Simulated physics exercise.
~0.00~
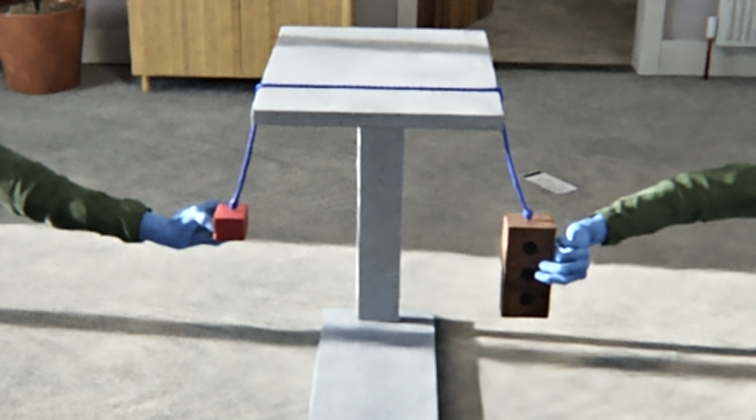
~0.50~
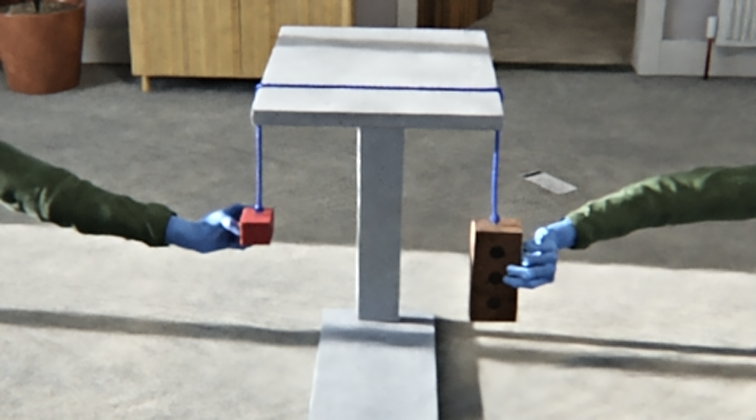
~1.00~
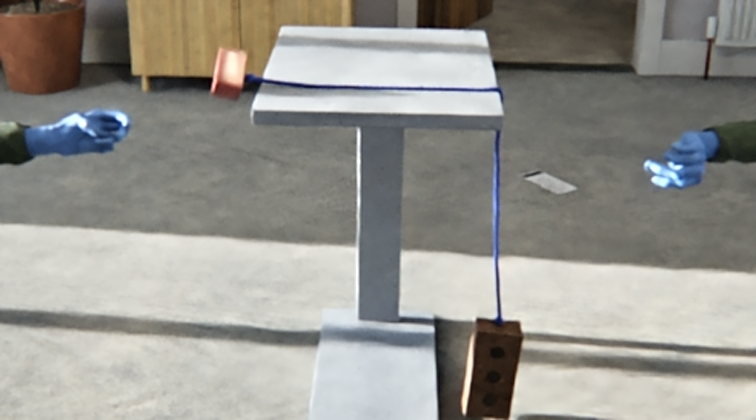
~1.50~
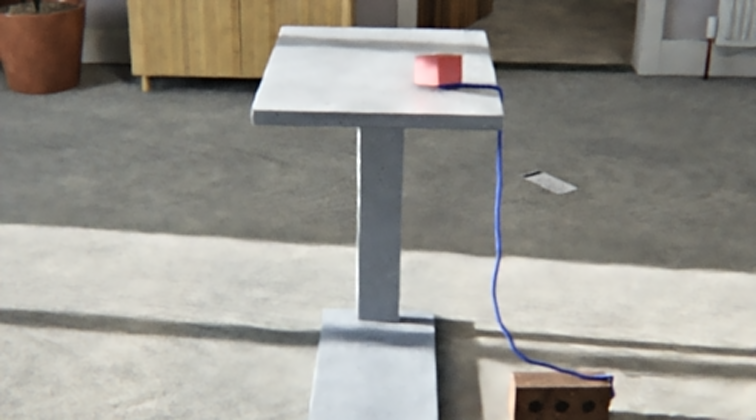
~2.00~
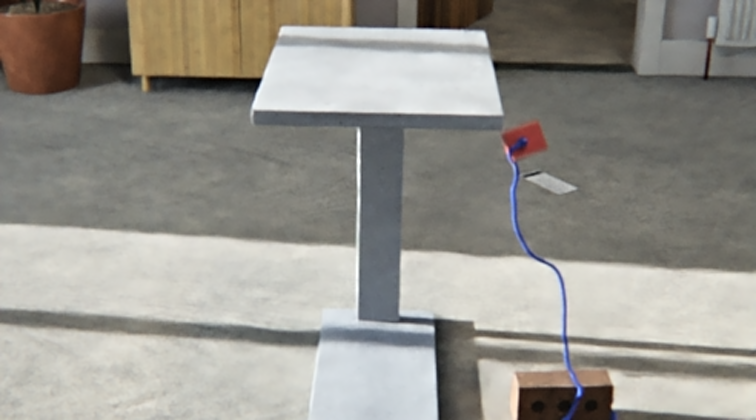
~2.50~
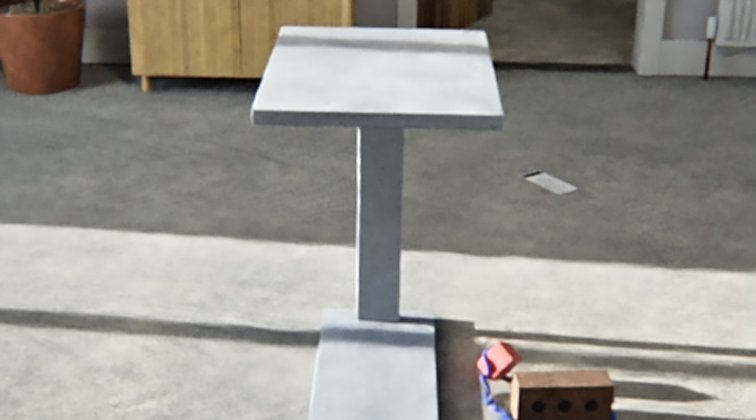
Over a small grey table, gloved hands release a corded red block and brick; the brick drops, dragging the block across and down to the floor.
